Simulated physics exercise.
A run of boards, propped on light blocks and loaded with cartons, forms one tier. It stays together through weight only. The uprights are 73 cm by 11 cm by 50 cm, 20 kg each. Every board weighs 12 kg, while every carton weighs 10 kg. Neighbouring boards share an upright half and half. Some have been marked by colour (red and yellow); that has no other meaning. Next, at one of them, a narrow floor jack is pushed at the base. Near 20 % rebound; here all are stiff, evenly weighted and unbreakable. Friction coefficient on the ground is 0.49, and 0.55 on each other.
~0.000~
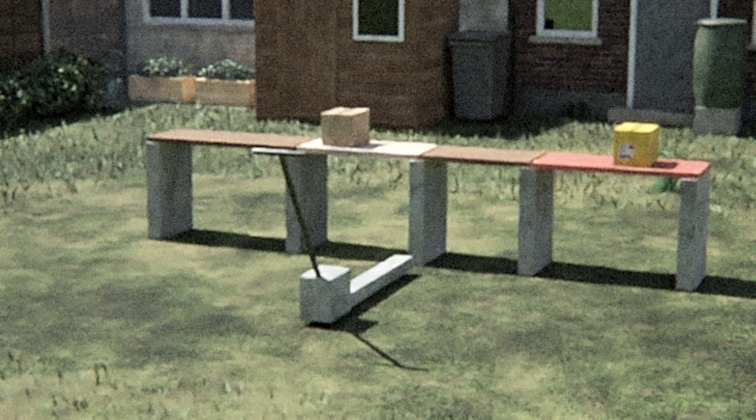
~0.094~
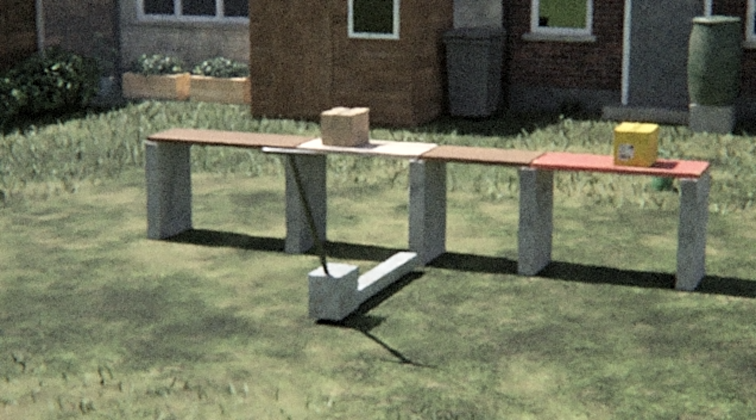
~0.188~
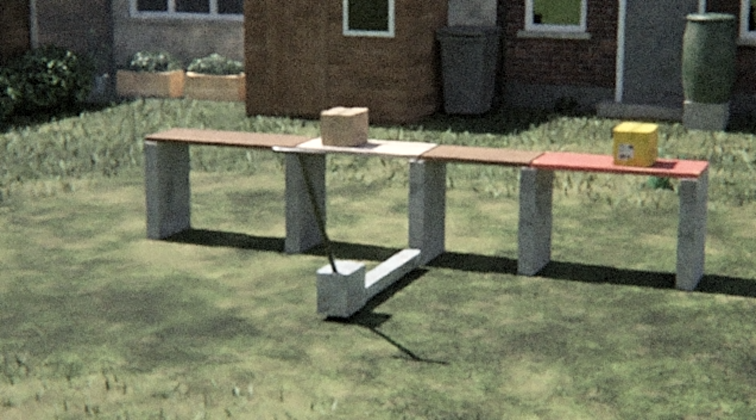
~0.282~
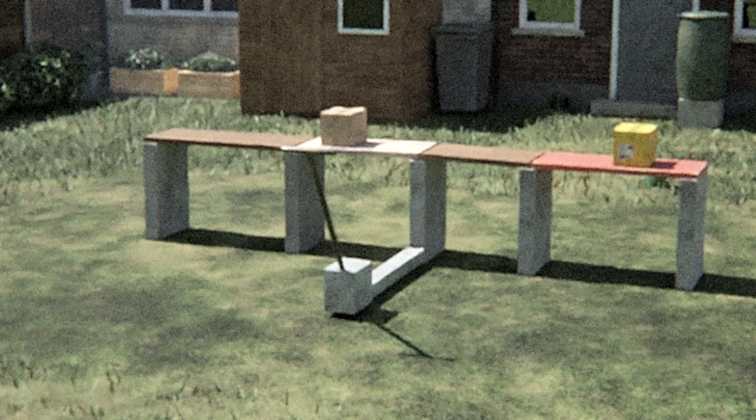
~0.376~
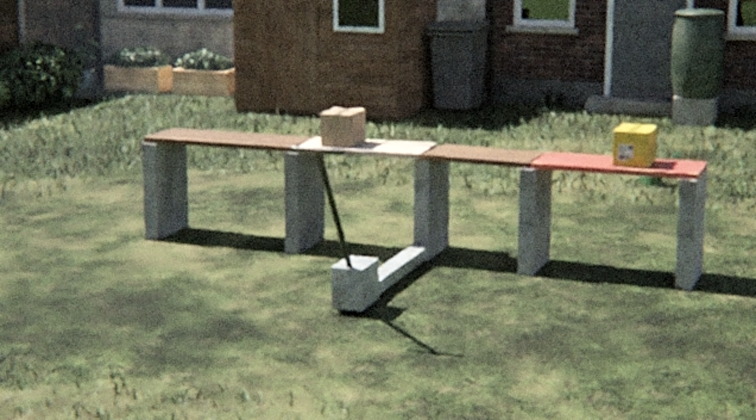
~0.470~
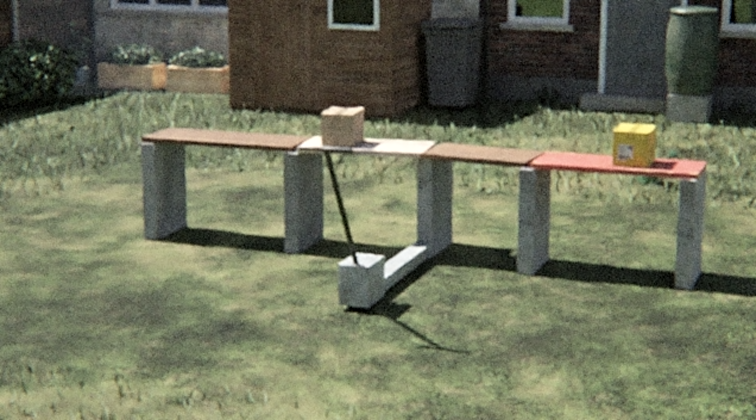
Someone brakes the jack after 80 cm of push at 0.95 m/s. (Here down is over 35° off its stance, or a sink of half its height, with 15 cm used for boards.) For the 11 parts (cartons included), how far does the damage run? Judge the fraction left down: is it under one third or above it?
It is above one third.
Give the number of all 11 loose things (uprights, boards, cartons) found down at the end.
I count 6 of them.
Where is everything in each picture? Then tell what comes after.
In the first frame (each place is the centre of the face we see best; the camera moves round a little), jack tip (407, 263) 24 cm short; yellow carton (631, 149); red board (613, 171); all as stacked.
The second frame shows jack tip (412, 260) 15 cm short; yellow carton (631, 149).
The third frame shows jack tip (417, 257) 59 mm short; yellow carton (631, 149).
The fourth frame shows jack tip (421, 254) 30 mm in; yellow carton (631, 149); one has shifted.
The fifth frame shows jack tip (425, 251) 12 cm in; yellow carton (631, 149); 2 have shifted.
The sixth frame shows jack tip (429, 248) 21 cm in; red board (613, 171); yellow carton (630, 150); 4 have shifted.
By 0.74 s, none of the 11 pieces down, 7 disturbed; yellow carton moved 28 mm; red board moved 29 mm.
By 1.04 s, 3 of the 11 pieces down; red board moved 21 mm; yellow carton moved 20 mm.
By 1.30 s, 4 of the 11 pieces down.
By 1.78 s, 6 of the 11 pieces down; red board moved 25 mm; yellow carton moved 24 mm.
When it is over (2.4 s), 6 of the 11 pieces down; red board moved 25 mm; yellow carton moved 24 mm. That is 55 per cent. In pixels of the last frame, middles, red board near (622, 165), yellow carton near (638, 145).
